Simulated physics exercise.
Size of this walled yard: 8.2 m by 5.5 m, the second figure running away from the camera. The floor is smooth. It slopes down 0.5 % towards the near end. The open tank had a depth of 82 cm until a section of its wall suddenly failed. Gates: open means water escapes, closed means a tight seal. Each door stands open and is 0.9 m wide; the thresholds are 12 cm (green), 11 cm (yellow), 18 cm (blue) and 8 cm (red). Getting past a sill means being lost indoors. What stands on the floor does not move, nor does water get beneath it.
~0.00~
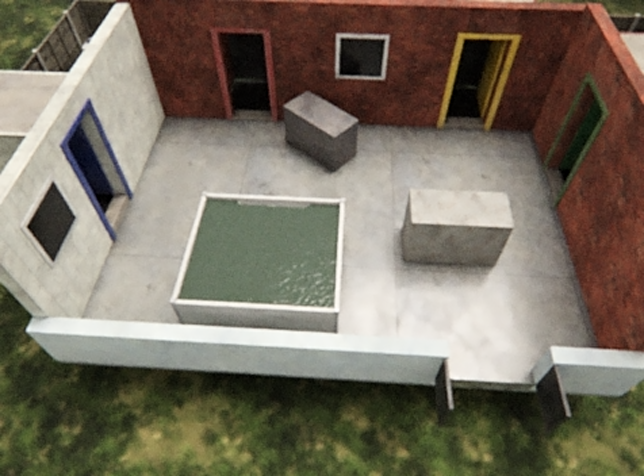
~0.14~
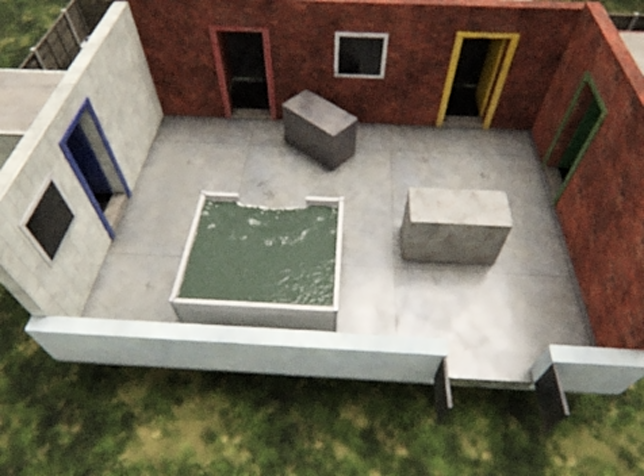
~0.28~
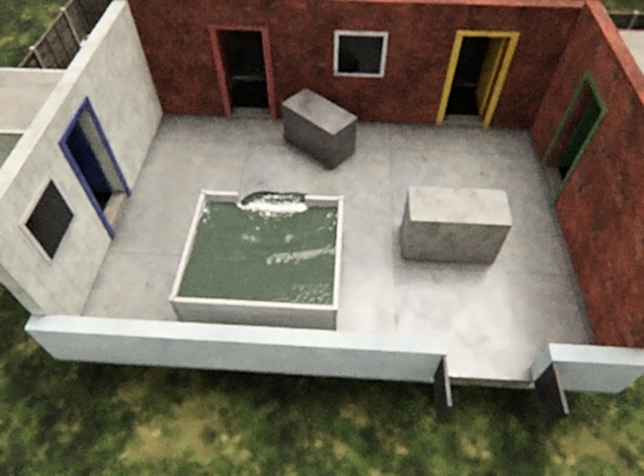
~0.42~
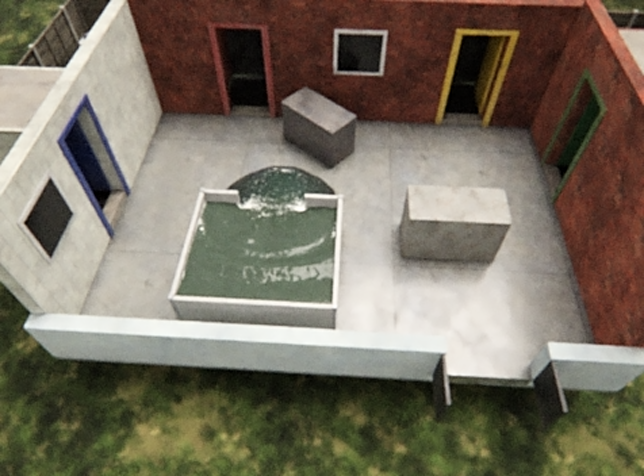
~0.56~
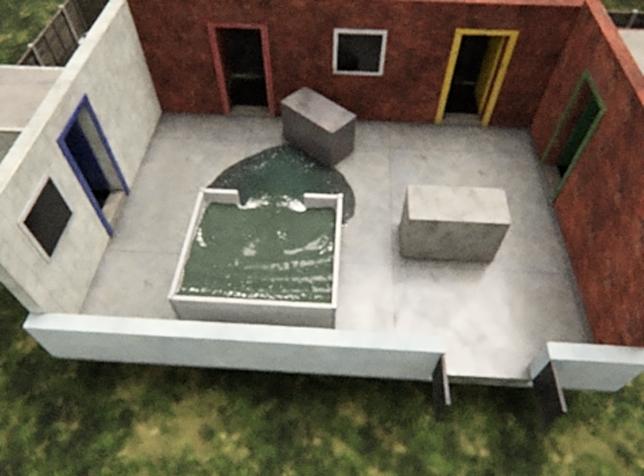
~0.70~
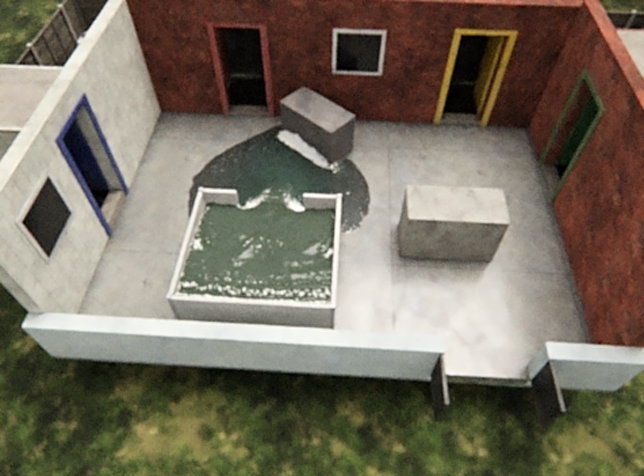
A walled yard with a smooth grey floor, white walls at left and front and red walls at back and right, is seen from above. Doorways edged in blue, red, yellow and green stand open around two grey blocks and a white-rimmed tank of green water. Water pours through a gap in the tank's far side, fanning across the floor to the rear block and around the tank's sides, while the camera stays nearly still.
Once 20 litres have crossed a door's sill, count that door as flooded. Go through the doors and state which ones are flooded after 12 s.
Green door: Limit not crossed; yellow door: Limit not crossed; blue door: Limit not crossed; red door: Limit crossed.
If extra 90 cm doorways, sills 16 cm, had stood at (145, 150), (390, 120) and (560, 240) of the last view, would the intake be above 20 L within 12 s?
Per doorway, in order: Sufficient / insufficient / insufficient.
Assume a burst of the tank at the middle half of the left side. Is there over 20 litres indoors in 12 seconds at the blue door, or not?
Against that limit: Blue over.
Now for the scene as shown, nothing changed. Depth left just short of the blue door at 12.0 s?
Around 12.5 cm deep.
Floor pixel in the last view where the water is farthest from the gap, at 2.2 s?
That lands around (476, 129) in the last picture.
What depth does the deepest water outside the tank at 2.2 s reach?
It tops out at some 48 cm.
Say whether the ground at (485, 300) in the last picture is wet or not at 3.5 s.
Looks like it's not yet wet.
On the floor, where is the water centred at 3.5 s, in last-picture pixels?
Around (272, 209).
After 1.4 s water covers 25 % of the floor and is deepest (46 cm) near (308, 162); green door not reached, yellow door not reached, blue door not reached, red door 22 cm at the sill, 54 L in.
After 2.2 s water covers 35 % of the floor and is deepest (48 cm) near (168, 116); green door not reached, yellow door 11 cm at the sill, 0 L in, blue door not reached, red door 28 cm at the sill, 219 L in.
After 3.5 s water covers 55 % of the floor and is deepest (33 cm) near (168, 116); green door 11 cm at the sill, 0 L in, yellow door 8 cm at the sill, 0 L in, blue door 9 cm at the sill, 0 L in, red door 22 cm at the sill, 388 L in.
After 7.0 s water covers 85 % of the floor and is deepest (20 cm) near (159, 341); green door 7 cm at the sill, 0 L in, yellow door 6 cm at the sill, 0 L in, blue door 7 cm at the sill, 0 L in, red door 16 cm at the sill, 585 L in.
After 12.0 s water covers 95 % of the floor and is deepest (16 cm) near (69, 336); green door 6 cm at the sill, 0 L in, yellow door 3 cm at the sill, 0 L in, blue door 12 cm at the sill, 0 L in, red door 9 cm at the sill, 640 L in.
